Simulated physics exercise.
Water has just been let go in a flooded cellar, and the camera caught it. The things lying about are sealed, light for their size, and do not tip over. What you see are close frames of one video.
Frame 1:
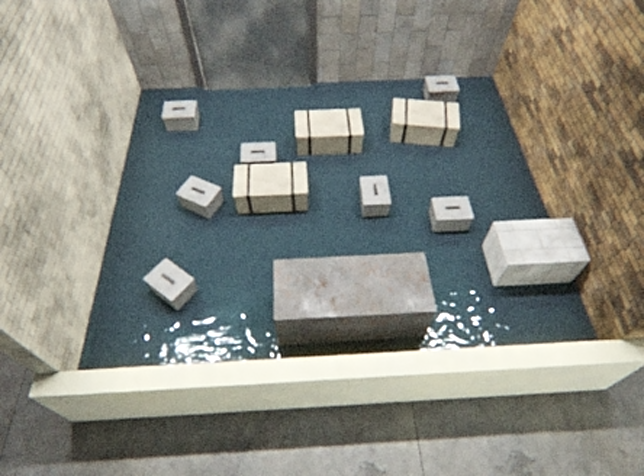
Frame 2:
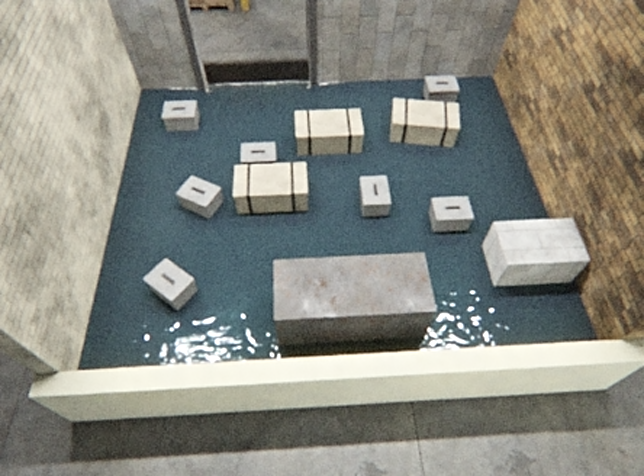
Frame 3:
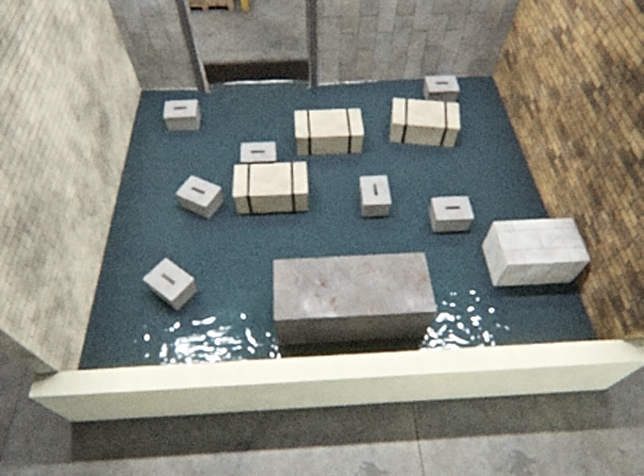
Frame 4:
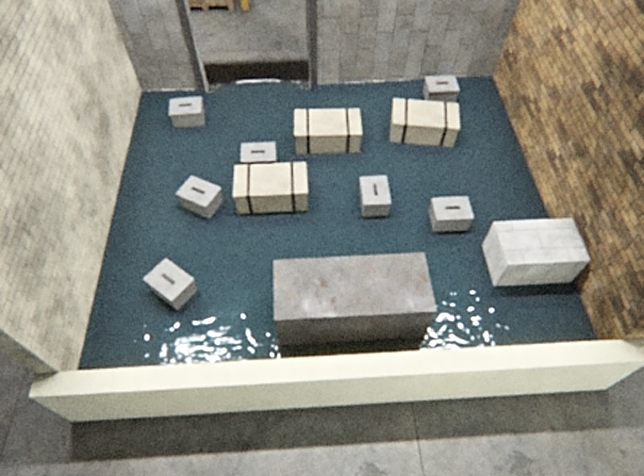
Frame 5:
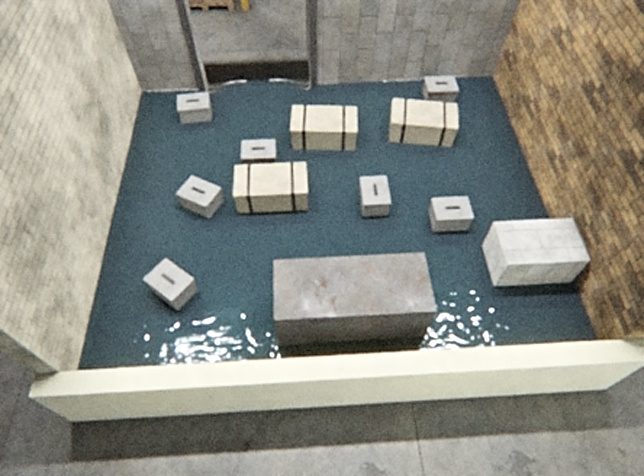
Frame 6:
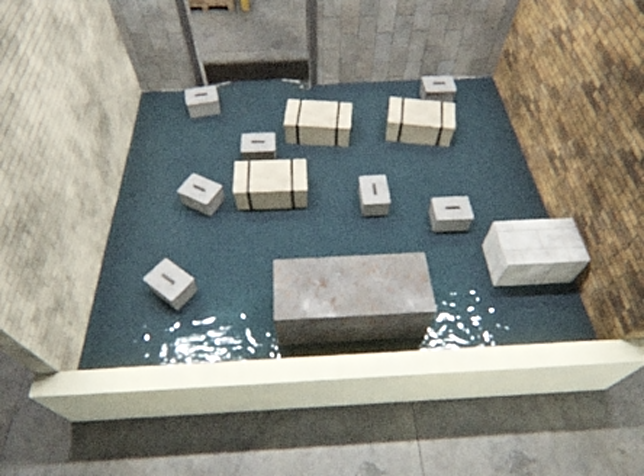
A grey gate at the back opens, then a few floating boxes drift slightly toward it.
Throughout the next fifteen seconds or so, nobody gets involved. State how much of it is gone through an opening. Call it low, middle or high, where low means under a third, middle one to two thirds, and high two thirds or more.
High.
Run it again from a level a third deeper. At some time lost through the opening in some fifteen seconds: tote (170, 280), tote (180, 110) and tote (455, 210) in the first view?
Listed as asked: Held inside, ends up outside, held inside.
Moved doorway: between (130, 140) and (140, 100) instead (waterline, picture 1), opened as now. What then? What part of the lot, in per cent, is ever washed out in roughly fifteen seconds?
About 40 %.
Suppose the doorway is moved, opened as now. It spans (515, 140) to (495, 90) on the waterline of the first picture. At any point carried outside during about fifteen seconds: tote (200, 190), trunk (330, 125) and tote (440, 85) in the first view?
Remains, escapes, escapes.
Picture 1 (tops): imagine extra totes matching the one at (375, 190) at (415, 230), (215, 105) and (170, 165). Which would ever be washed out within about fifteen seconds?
First copy doesn't escape, second copy escapes, third copy escapes.
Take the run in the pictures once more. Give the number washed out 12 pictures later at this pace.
The answer here is 3.
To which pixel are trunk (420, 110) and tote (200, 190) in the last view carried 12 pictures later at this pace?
Estimated: (357, 97); (193, 131).
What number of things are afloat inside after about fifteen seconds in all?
I make it 2 of them.
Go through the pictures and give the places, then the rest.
In the first frame, a tote at (179, 109), afloat; a trunk at (329, 123) floats; 0 of 10 have shifted.
In the second frame, a tote at (179, 109), afloat; a trunk at (329, 123), afloat; 0 of 10 have shifted.
In the third frame, a tote at (181, 109) floats; a trunk at (329, 123), afloat; 0 of 10 have shifted.
In the fourth frame, a tote at (185, 106) floats, close to its start; a trunk at (328, 122), afloat, close to its start; 1 of 10 have shifted.
In the fifth frame, a tote at (193, 101) floats, close to its start; a trunk at (324, 118) floats, close to its start; 3 of 10 have shifted.
In the sixth frame, a tote at (201, 95), afloat, a stride from its start; a trunk at (319, 114) floats, close to its start; 5 of 10 have shifted.
A moment on, 0 of 10 are out; 10 afloat.
Next, 3 of 10 are out; 7 afloat.
Later, 5 of 10 are out; 5 afloat.
In the end, 8 of 10 are out; 2 afloat.
